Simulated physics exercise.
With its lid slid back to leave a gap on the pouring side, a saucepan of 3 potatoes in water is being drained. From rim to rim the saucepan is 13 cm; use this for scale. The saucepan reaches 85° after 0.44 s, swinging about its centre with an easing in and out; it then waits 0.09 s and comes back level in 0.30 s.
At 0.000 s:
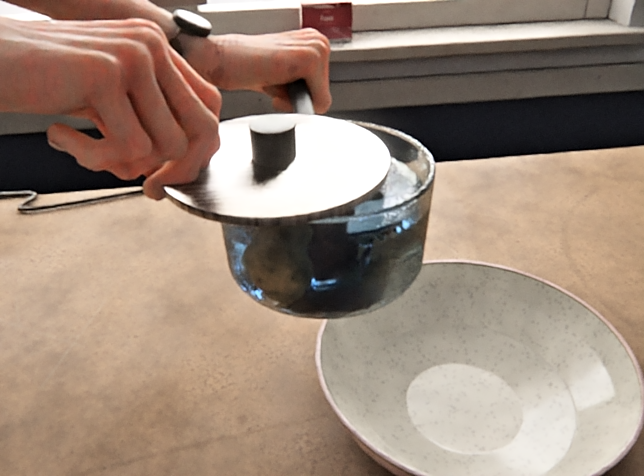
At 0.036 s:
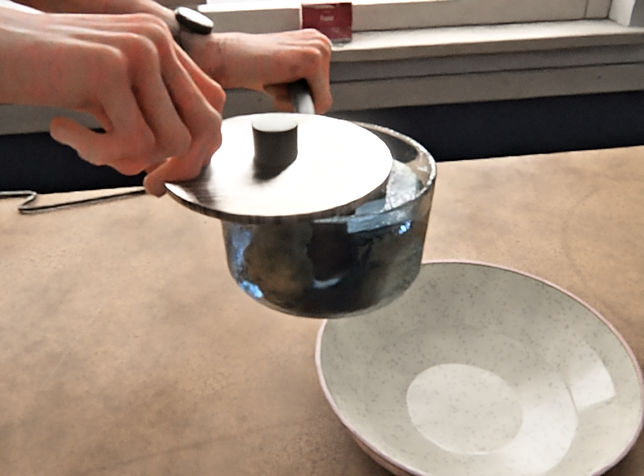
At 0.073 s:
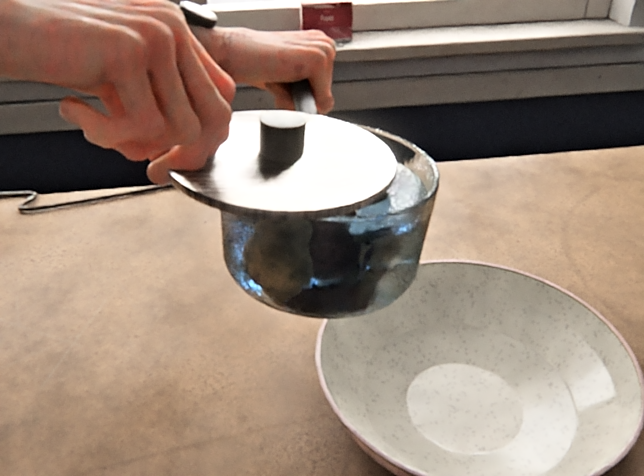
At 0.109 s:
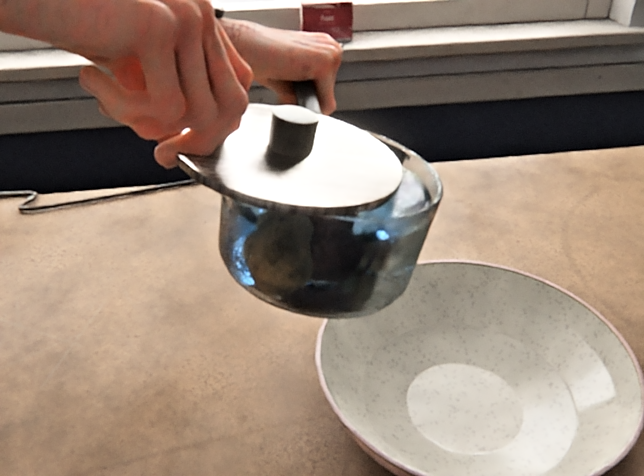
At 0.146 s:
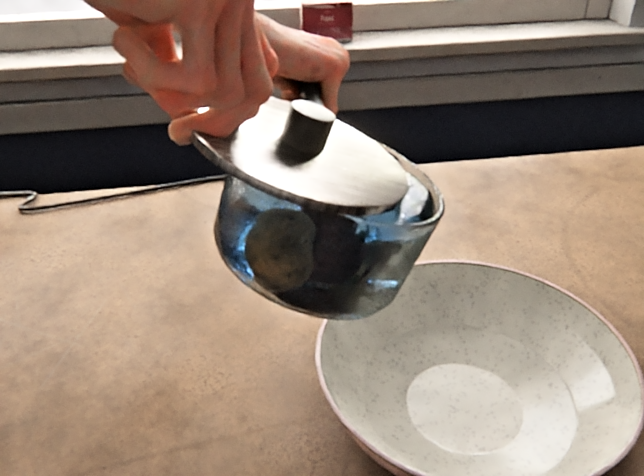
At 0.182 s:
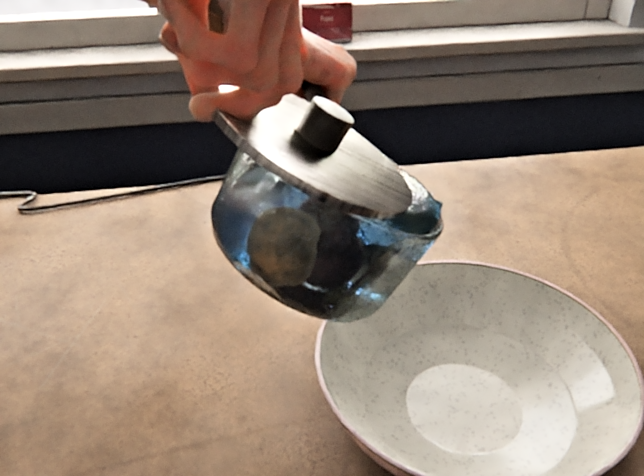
A glass saucepan with its lid slid back from the right side, held by two hands above a speckled white bowl, hung almost level, then tilted smoothly down to the right.
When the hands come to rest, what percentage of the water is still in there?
About 17 per cent.
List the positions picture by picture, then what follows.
In the first frame, tilt 0°; pouring edge (428, 158); surface from (221, 196) to (423, 179); the lid's edge is at (384, 152), 25 mm short of the rim.
In the second frame, tilt 1°; pouring edge (429, 160); surface from (223, 194) to (423, 179).
In the third frame, tilt 6°; pouring edge (432, 167); surface from (224, 192) to (426, 182).
In the fourth frame, tilt 12°; pouring edge (435, 178); surface from (227, 190) to (430, 184).
In the fifth frame, tilt 21°; pouring edge (436, 193); surface from (226, 190) to (435, 188).
In the sixth frame, tilt 31°; pouring edge (434, 210); surface from (225, 188) to (432, 198); 2 per cent is over the edge; the lid's edge is at (405, 186), 25 mm short of the rim.
By 0.35 s the tilt is 76° and 63 per cent of the water is still in the saucepan.
By 0.47 s the tilt is 85° and 30 per cent of the water is still in the saucepan.
By 0.60 s the tilt is 74° and 18 per cent of the water is still in the saucepan.
By 0.74 s the tilt is 18° and 17 per cent of the water is still in the saucepan.
At rest 17 per cent of the water is still in the saucepan.
